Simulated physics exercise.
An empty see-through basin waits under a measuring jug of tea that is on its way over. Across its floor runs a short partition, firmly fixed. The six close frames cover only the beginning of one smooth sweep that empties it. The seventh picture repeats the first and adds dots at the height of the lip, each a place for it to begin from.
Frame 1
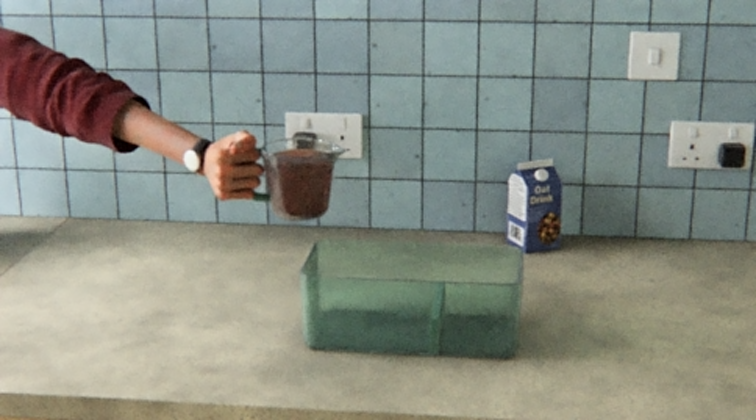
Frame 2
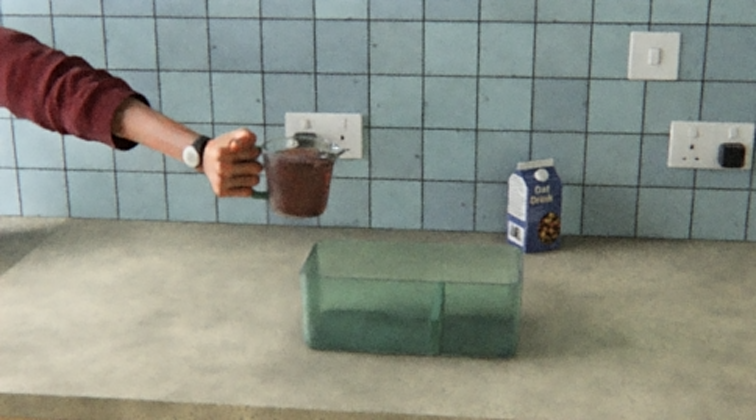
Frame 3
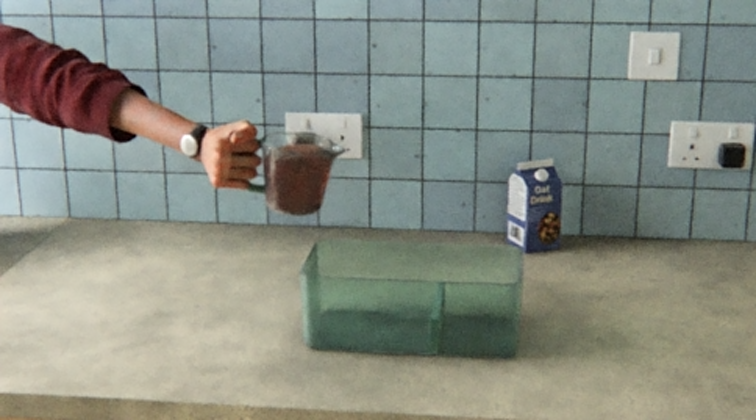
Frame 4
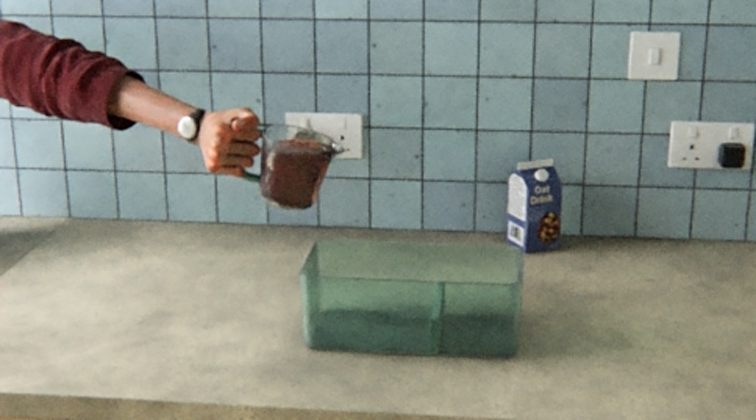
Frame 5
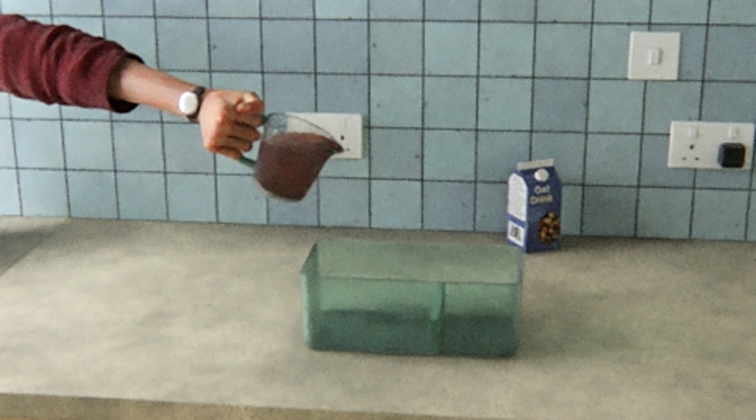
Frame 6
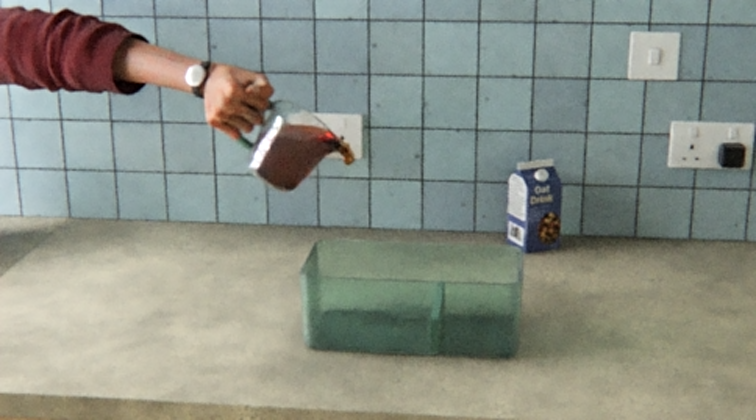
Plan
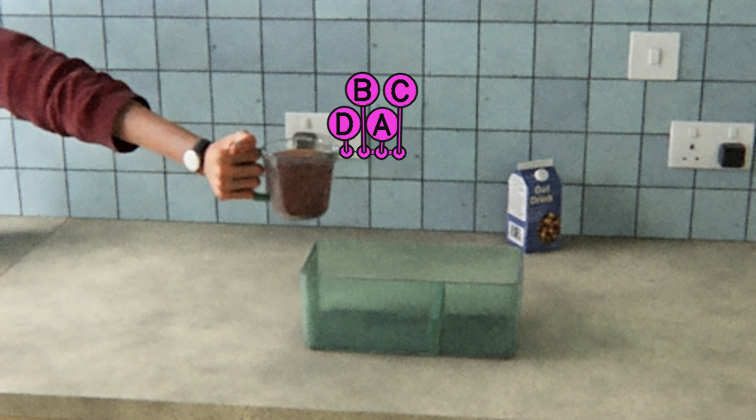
A hand in a maroon sleeve holds a clear jug of brown liquid upright above a see-through green basin with a low divider, then gradually tilts it rightward until a little liquid comes over the lip.
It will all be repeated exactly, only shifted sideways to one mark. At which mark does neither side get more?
B works best here.
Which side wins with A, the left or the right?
More ends on the right.
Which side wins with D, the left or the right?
The left side.
On the marked copy, A at (381, 152); B at (364, 151); C at (399, 152); D at (346, 151).
For spot A, about 13 % ends left of the wall and 85 % right of it.
For spot B, about 47 % ends left of the wall and 51 % right of it.
For spot C, about 8 % ends left of the wall and 88 % right of it; 4 % is lost outside.
For spot D, about 90 % ends left of the wall and 6 % right of it; 4 % is lost outside.
